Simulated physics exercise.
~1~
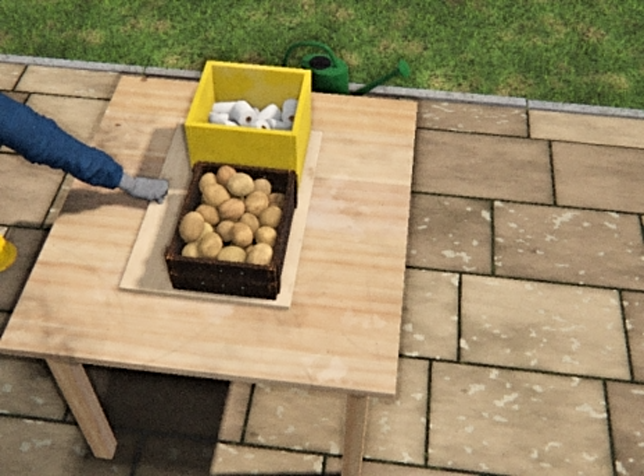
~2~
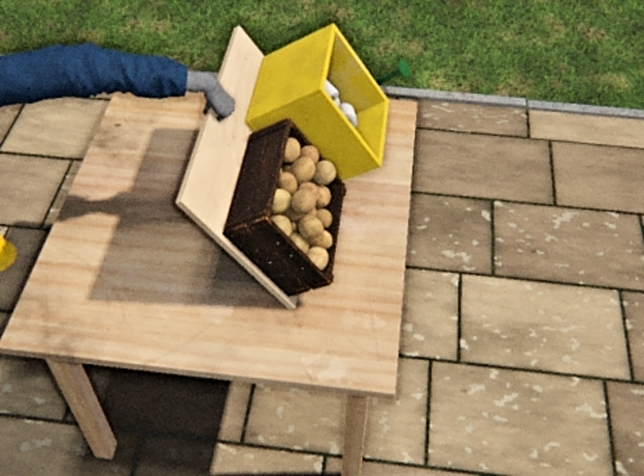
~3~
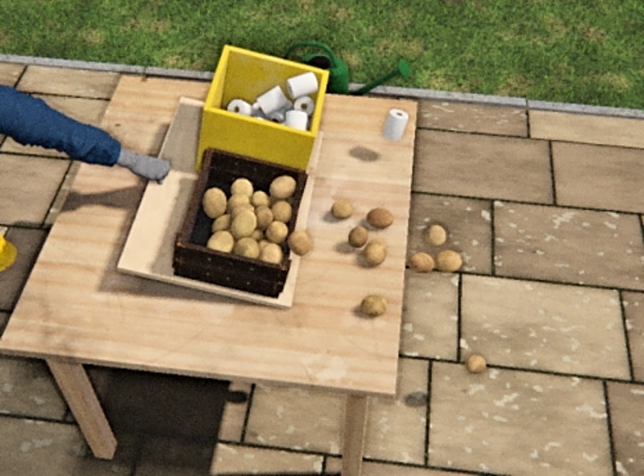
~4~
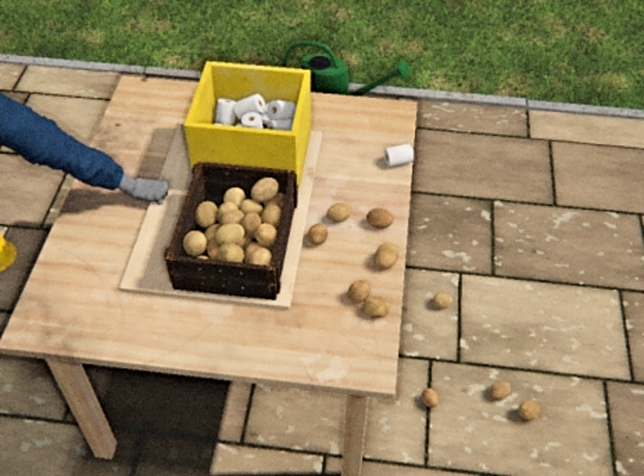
At the start, a yellow tote of white paper rolls and a black tote of round, tan pieces sit on a plywood board on a wooden table, with a gloved hand at the board's left edge. The hand raises that edge, tipping the board and both totes steeply to the right. As the board is lowered again, several tan pieces lie scattered across the table and paving, and one paper roll stands near the table's right edge. Finally the board rests flat, the roll lies on its side on the table, and most contents remain in their totes.
